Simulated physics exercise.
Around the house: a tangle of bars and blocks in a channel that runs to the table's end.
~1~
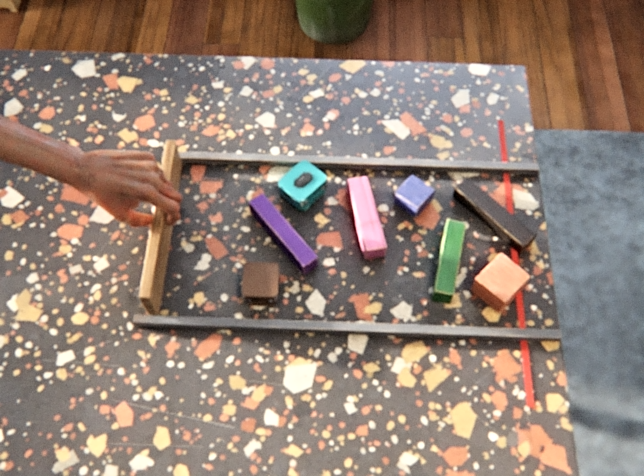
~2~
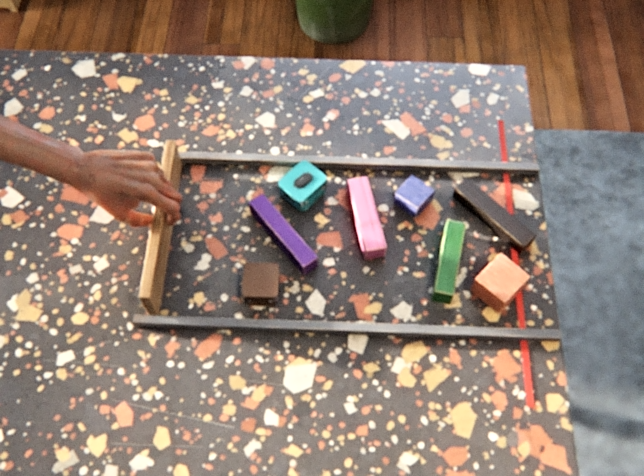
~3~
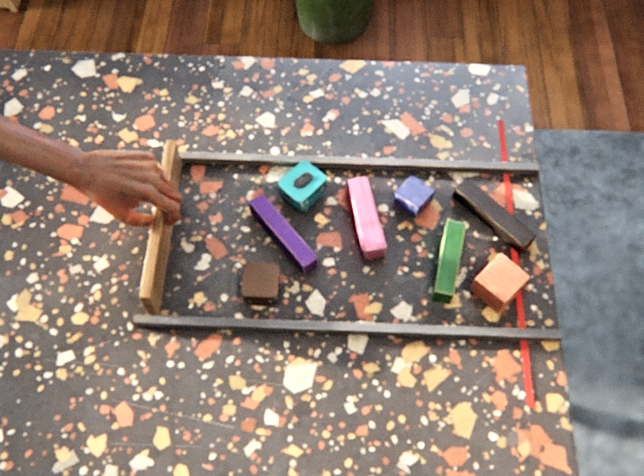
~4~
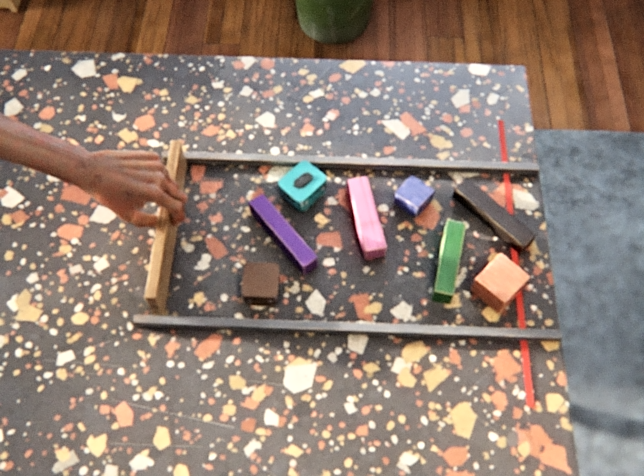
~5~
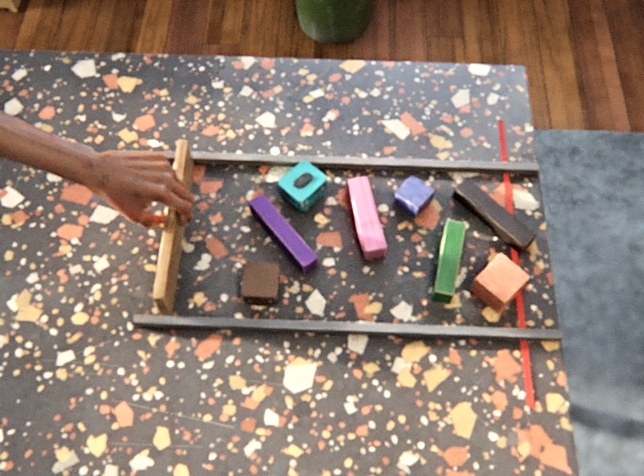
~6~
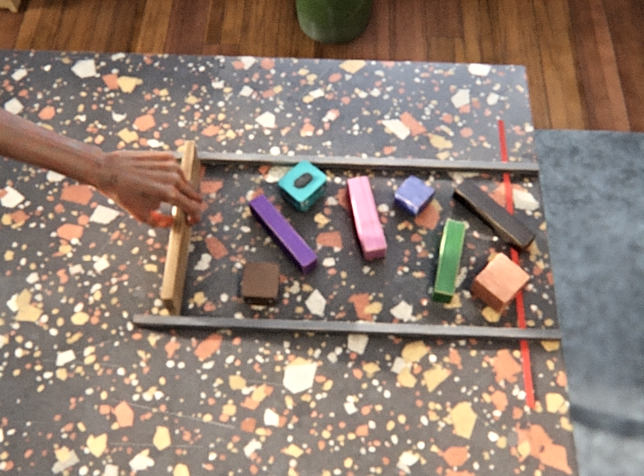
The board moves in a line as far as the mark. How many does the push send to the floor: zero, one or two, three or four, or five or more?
Outcome: The number that fall off is five or more.
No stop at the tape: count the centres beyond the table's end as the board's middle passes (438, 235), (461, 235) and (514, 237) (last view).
In that order 0, 1 and 5.
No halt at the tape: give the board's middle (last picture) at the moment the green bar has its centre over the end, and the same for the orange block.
Near (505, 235) and (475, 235).
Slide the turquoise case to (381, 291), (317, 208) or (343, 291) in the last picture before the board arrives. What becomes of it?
In that order, it drops off; survives; falls.
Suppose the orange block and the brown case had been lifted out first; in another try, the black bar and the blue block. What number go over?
2 in the first case, 3 in the second.
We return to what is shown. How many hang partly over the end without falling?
The number is 0.
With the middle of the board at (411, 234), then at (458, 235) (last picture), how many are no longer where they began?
At the one place 8, at the other 8.
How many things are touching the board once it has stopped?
It touches 3.
Early on, none off yet; black bar at rest near (493, 215); orange block at rest near (500, 283); green bar at rest near (449, 262).
Finally, the number that fall off is five or more; lost, pink stick, blue block, green bar, orange block and black bar.
